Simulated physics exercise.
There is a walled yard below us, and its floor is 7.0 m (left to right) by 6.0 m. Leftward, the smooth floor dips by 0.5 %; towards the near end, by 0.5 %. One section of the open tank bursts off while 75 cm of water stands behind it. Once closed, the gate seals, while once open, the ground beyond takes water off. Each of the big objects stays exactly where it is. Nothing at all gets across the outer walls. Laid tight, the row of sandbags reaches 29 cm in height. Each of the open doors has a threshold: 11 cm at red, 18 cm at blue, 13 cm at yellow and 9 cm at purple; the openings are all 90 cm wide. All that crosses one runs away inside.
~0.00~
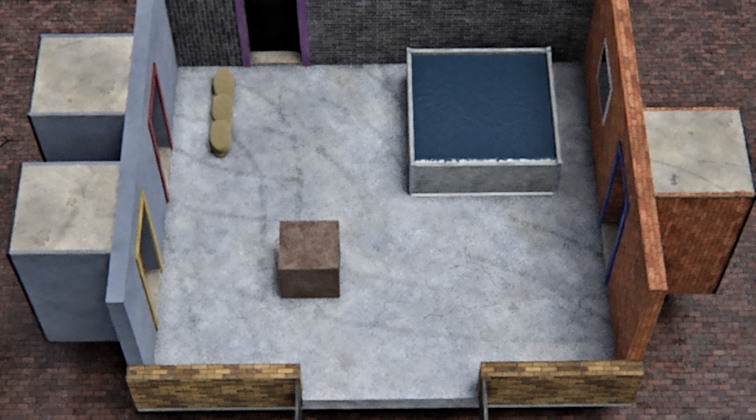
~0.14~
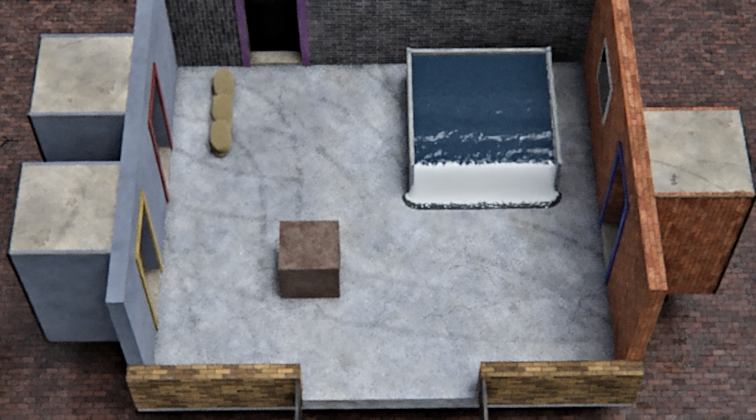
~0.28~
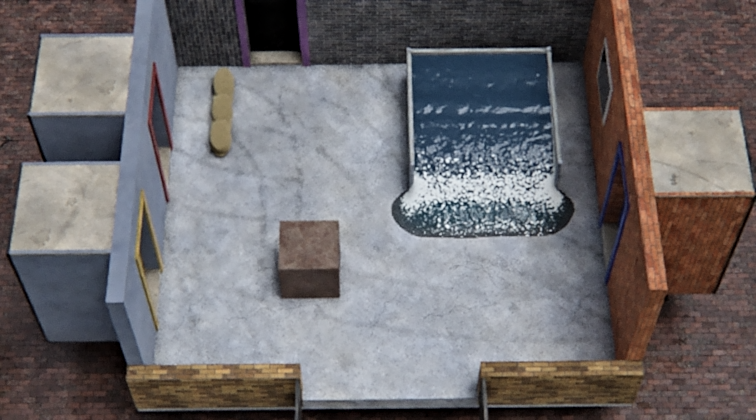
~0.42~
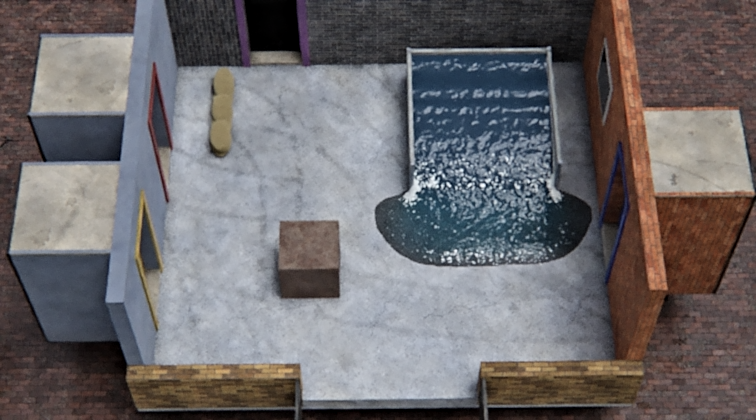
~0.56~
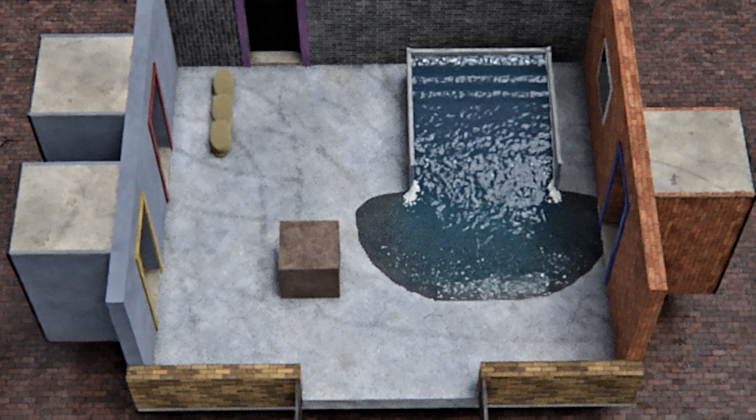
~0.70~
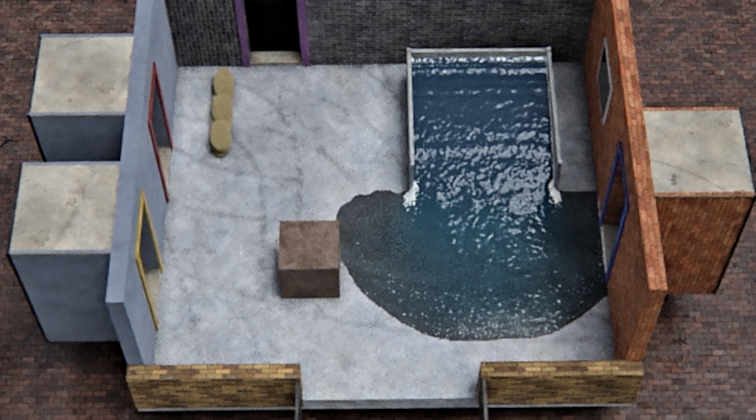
A walled yard with a pale, smooth floor is seen from high above, looking down from its open near end, and the view stays still. A brown block sits near the middle, a short row of tan sandbags lies at the upper left, and an open tank of dark blue water stands at the upper right. The tank's near side gives way, and foaming water pours out, spreading in a widening dark pool towards the near end, reaching the block and the orange brick right wall.
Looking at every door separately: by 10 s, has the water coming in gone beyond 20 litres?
My prediction: At the red door the limit will hold; at the blue door the limit will hold; at the yellow door the limit will hold; at the purple door the limit will hold.
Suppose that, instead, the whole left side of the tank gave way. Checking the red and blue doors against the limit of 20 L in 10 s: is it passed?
Measured against that limit, red comes out beyond it and blue comes out short of it.
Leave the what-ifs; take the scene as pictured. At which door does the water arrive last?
The purple door is last.
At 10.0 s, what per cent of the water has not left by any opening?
About 52 percent of the water remains.
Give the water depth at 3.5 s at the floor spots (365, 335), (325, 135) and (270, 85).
About 6, 0 and 0 cm respectively.
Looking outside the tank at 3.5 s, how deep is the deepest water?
Some 26 cm deep.
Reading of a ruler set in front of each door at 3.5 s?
Door by door in cm, red shows 0, blue shows 20, yellow shows 0, purple shows 0.
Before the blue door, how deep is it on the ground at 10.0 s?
The mean depth is around 4.0 cm.
After 1.4 s water covers 40 % of the floor and is deepest (44 cm) near (612, 381); red door not reached, blue door 18 cm at the sill, 0 L in, yellow door not reached, purple door not reached.
After 2.2 s water covers 40 % of the floor and is deepest (52 cm) near (600, 381); red door not reached, blue door 15 cm at the sill, 0 L in, yellow door not reached, purple door not reached.
After 3.5 s water covers 45 % of the floor and is deepest (26 cm) near (521, 297); red door not reached, blue door 20 cm at the sill, 2 L in, yellow door not reached, purple door not reached.
After 6.0 s water covers 65 % of the floor and is deepest (22 cm) near (153, 387); red door not reached, blue door 10 cm at the sill, 5 L in, yellow door 15 cm at the sill, 0 L in, purple door not reached.
After 10.0 s water covers 90 % of the floor and is deepest (15 cm) near (178, 69); red door 8 cm at the sill, 0 L in, blue door 4 cm at the sill, 5 L in, yellow door 7 cm at the sill, 2 L in, purple door 9 cm at the sill, 1 L in.
